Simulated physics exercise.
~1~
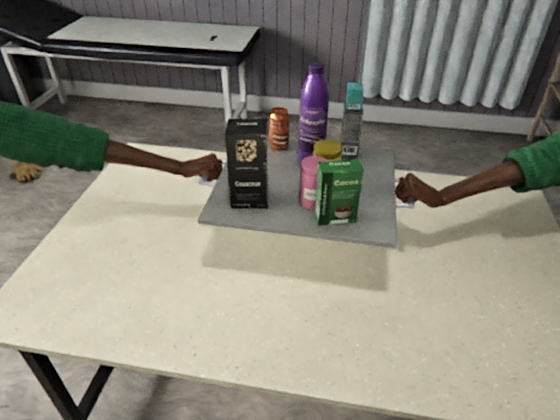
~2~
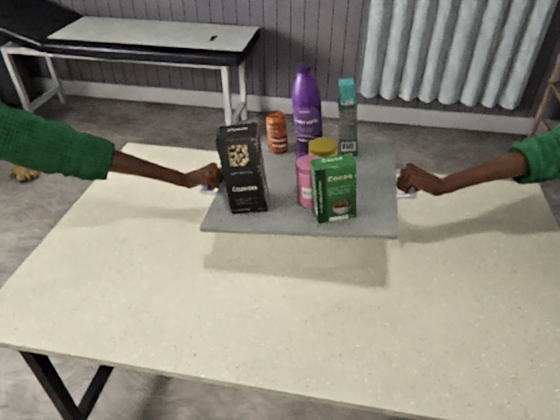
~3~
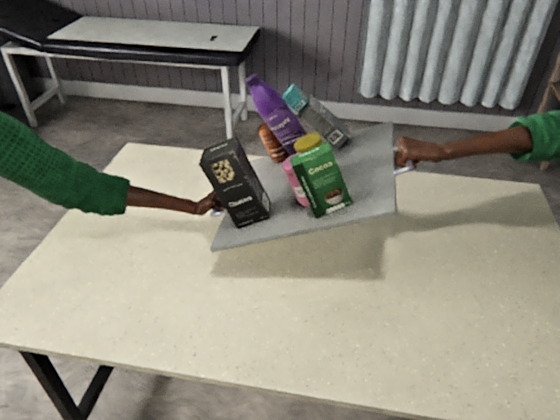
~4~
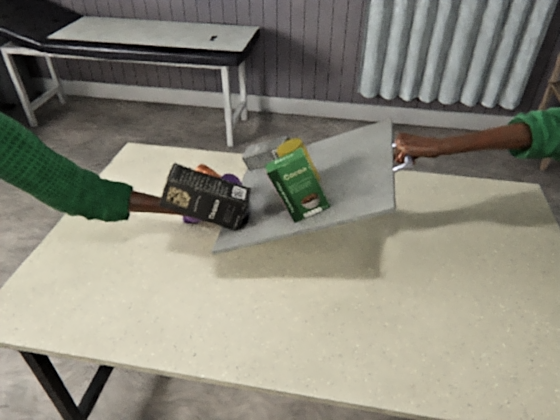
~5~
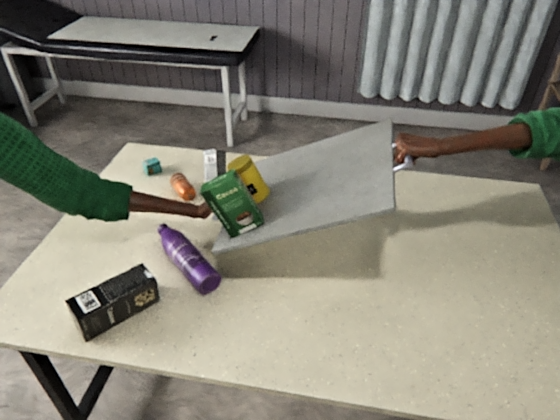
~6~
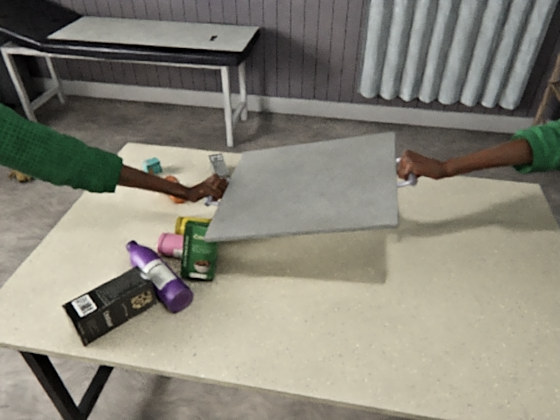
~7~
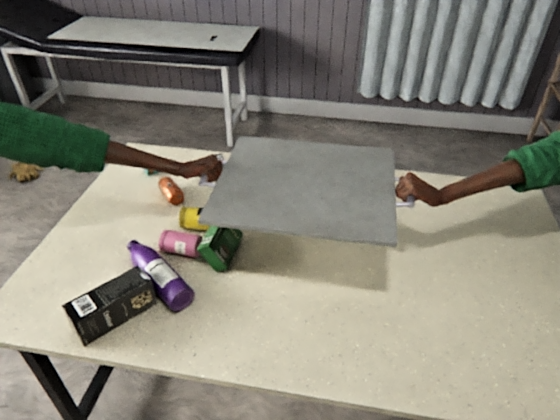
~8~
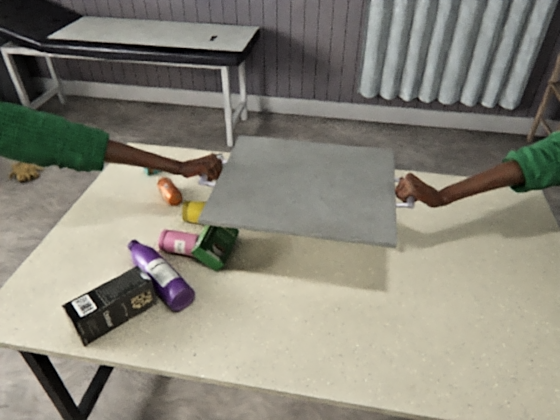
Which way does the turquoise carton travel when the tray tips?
It moves to the left, going off the lowered left side of the tray and ending up on its side on the table.
